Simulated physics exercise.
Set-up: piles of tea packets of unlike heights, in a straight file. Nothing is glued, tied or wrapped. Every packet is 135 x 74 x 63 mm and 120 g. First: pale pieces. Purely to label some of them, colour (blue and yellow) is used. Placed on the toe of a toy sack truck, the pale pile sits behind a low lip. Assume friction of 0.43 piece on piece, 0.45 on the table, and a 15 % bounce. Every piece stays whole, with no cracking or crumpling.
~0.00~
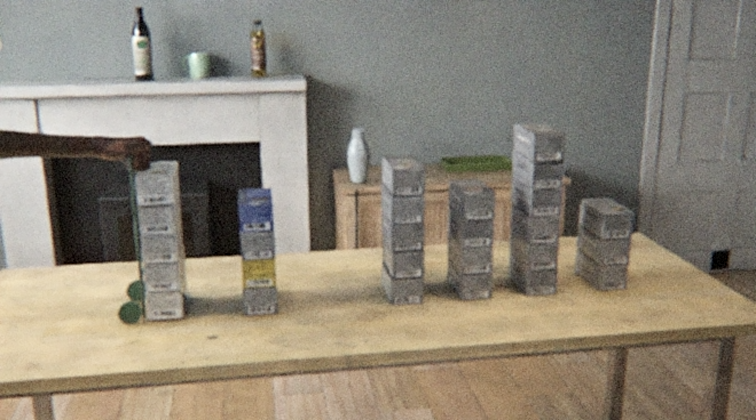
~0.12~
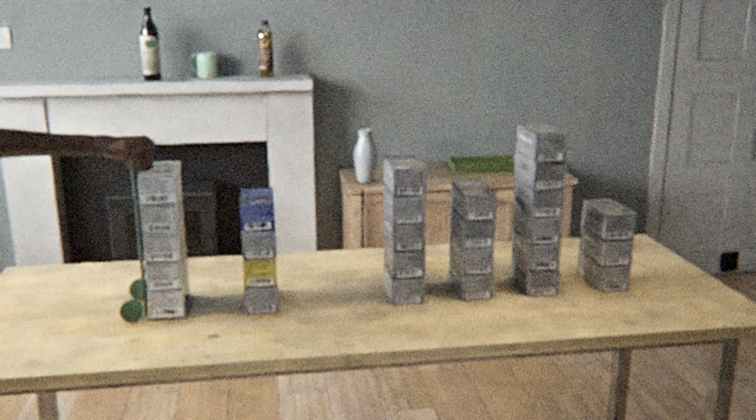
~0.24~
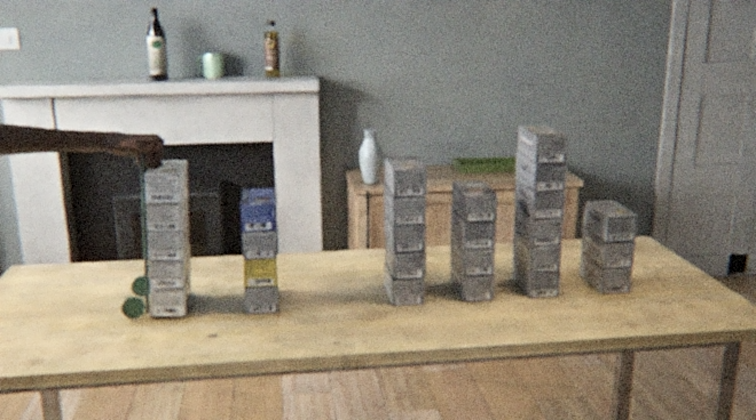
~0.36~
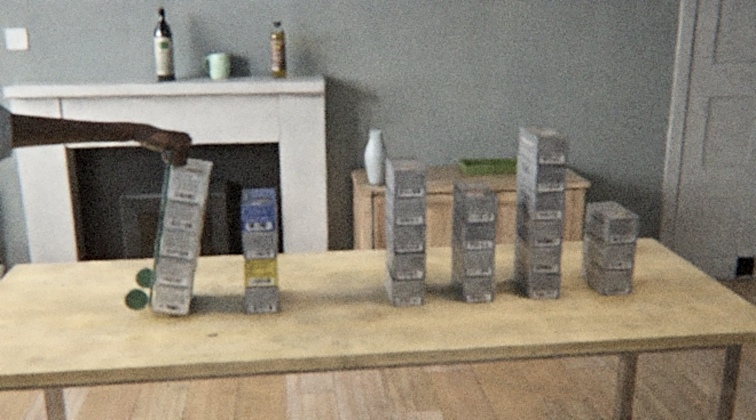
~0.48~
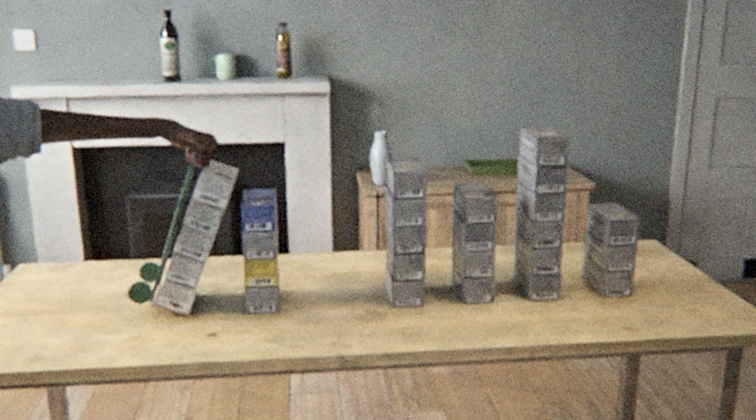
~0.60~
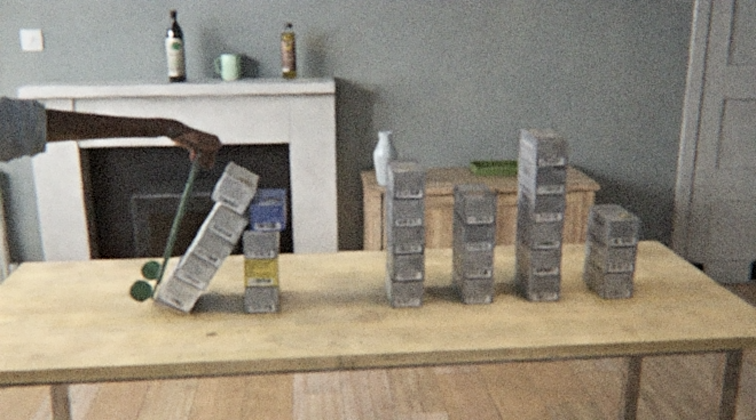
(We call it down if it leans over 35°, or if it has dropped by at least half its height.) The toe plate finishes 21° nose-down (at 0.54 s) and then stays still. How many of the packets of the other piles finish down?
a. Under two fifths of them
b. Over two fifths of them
Under two fifths of them.
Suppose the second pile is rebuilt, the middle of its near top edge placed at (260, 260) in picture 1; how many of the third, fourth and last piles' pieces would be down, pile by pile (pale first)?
Result: Third pile 0, fourth pile 0, last pile 0.
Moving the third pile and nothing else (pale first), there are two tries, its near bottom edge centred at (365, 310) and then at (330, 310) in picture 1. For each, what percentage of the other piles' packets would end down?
40 and 40 %.
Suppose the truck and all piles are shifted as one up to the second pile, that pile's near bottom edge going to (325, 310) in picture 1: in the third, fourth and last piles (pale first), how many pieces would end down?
That would give third 4, fourth 4 and last 3.
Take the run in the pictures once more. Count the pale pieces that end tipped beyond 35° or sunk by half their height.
5 of them.
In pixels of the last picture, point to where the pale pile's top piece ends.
Look for the top piece around pixel (351, 251).
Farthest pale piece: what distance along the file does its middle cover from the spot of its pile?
It ends around 40 cm away.
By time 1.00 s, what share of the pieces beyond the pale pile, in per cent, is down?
20 percent by then.
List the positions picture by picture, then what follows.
In the first picture (we follow the side turned to the camera; the camera moves round a little), truck frame (133, 191) 0° forward; yellow packet (259, 274); blue packet (256, 218); no other piece has moved.
In the second picture, truck frame (135, 190) 0° forward; yellow packet (260, 273).
In the third picture, truck frame (143, 189) 3° forward; blue packet (258, 217).
In the fourth picture, truck frame (166, 184) 12° forward, top of the pale pile leaning 12°; blue packet (258, 217); no other piece has moved.
In the fifth picture, truck frame (186, 183) 20° forward, top of the pale pile leaning 22°; blue packet (258, 218); no other piece has moved.
In the sixth picture, truck frame (189, 183) 21° forward, top of the pale pile leaning 31°; blue packet (267, 217) displaced 21 mm; yellow packet (261, 273); one has shifted.
Around 0.82 s, 5 of the pale pile down; none of the 22 other packets down, 4 disturbed; yellow packet tipped 18°; blue packet tipped 18°.
Around 1.00 s, 5 of the pale pile down; 4 of the 22 other packets down; yellow packet tipped 62°, 38 mm lower; blue packet tipped 62°, 11 cm lower.
Finally (2.0 s), 5 of the pale pile down; 4 of the 22 other packets down; yellow packet on its side; blue packet on its side. That is 18 per cent. Seen by the last camera, middles, yellow packet near (325, 285), blue packet near (381, 258).
